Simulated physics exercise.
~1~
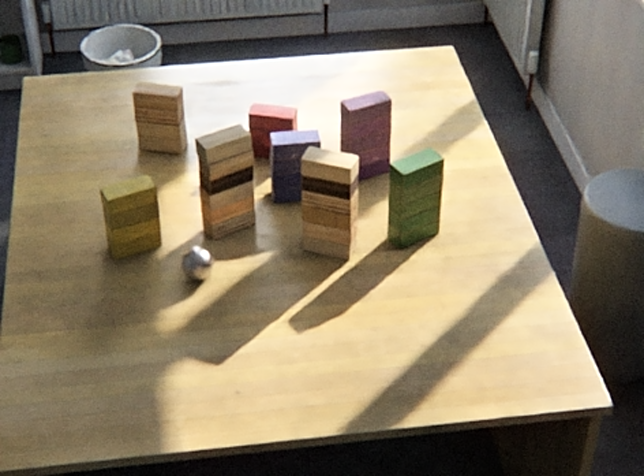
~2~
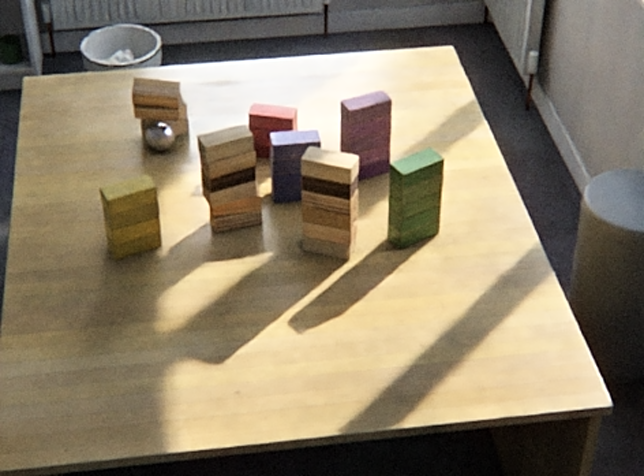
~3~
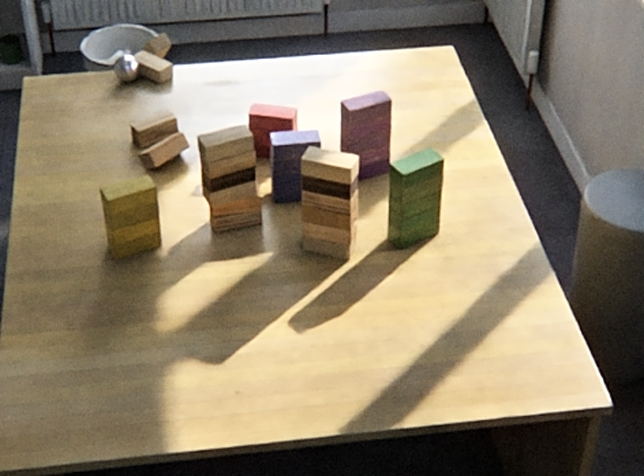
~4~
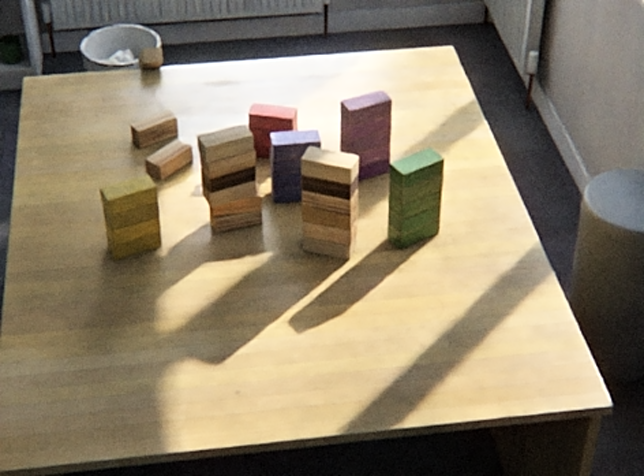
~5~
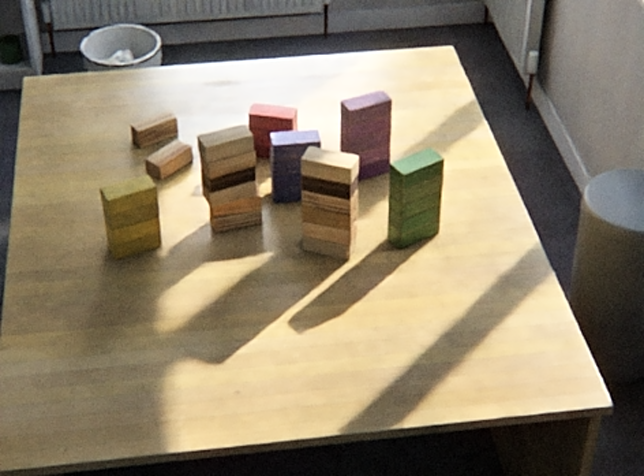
On a sunlit table, a steel ball knocks apart the back-left wooden tower and disappears.
